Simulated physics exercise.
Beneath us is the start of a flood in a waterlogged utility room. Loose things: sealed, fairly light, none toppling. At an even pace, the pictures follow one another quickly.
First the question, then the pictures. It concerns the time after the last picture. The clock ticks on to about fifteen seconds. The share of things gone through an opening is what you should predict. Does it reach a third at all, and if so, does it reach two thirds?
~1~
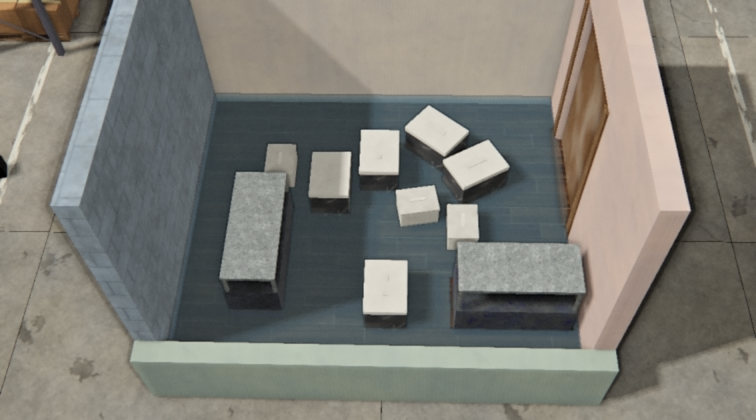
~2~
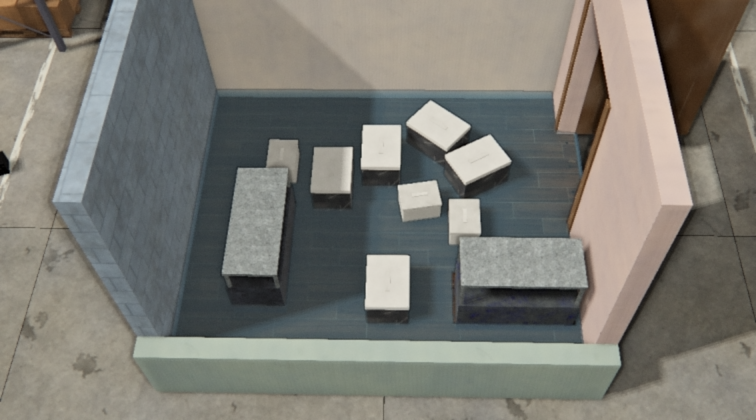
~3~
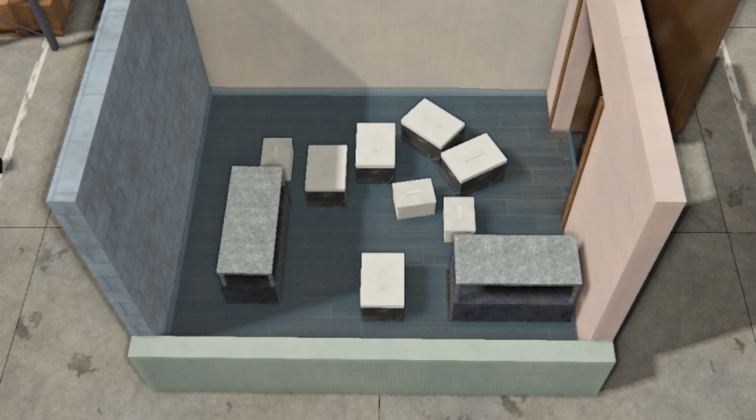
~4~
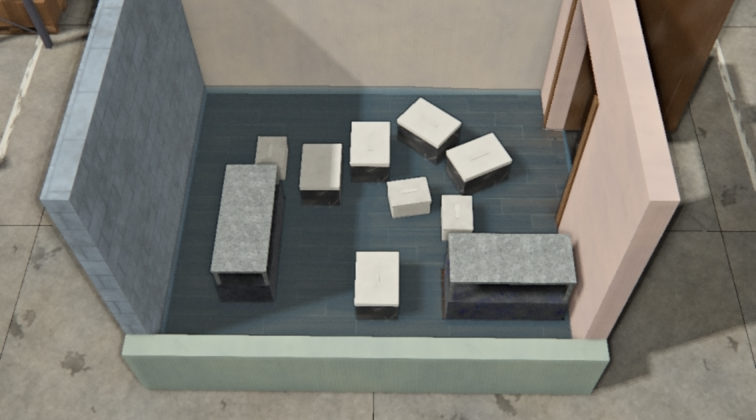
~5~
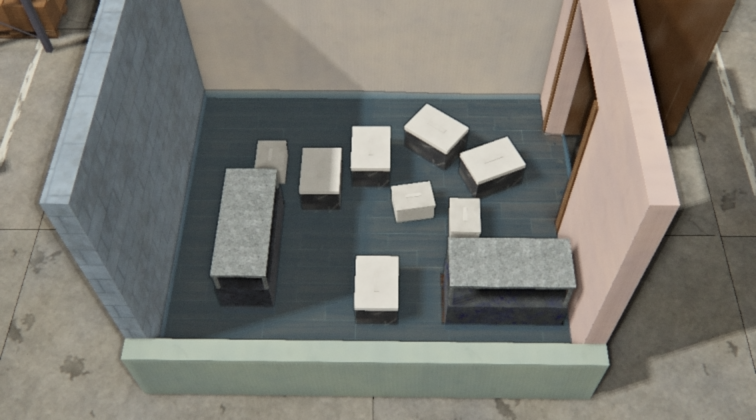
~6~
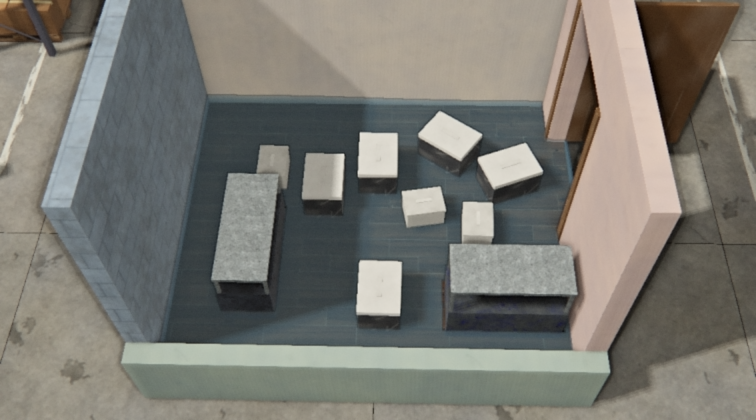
Yes, and two thirds too.
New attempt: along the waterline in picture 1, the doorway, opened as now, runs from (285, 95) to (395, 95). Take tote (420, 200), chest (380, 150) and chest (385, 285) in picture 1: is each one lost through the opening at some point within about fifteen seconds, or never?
Note - 1: Escaped; 2: Escaped; 3: Retained.
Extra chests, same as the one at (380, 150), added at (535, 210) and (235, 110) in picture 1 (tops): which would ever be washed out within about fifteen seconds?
Result, in listed order: Exits / not lost.
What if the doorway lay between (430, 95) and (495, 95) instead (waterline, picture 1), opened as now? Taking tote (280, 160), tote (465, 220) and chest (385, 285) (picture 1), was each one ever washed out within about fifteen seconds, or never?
First held back, then held back, then held back.
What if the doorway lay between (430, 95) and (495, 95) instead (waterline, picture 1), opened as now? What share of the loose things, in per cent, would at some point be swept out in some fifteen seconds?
Something like 50 percent.
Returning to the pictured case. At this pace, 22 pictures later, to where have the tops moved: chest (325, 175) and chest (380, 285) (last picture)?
(524, 149) and (573, 183), approximately.
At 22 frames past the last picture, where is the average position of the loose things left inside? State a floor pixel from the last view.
I'd say somewhere close to (495, 184).
A moment on, 0 of 8 are out; 8 afloat.
Next, 4 of 8 are out; 4 afloat.
Later, 5 of 8 are out; 2 afloat.
In the end, 7 of 8 are out; 1 afloat.
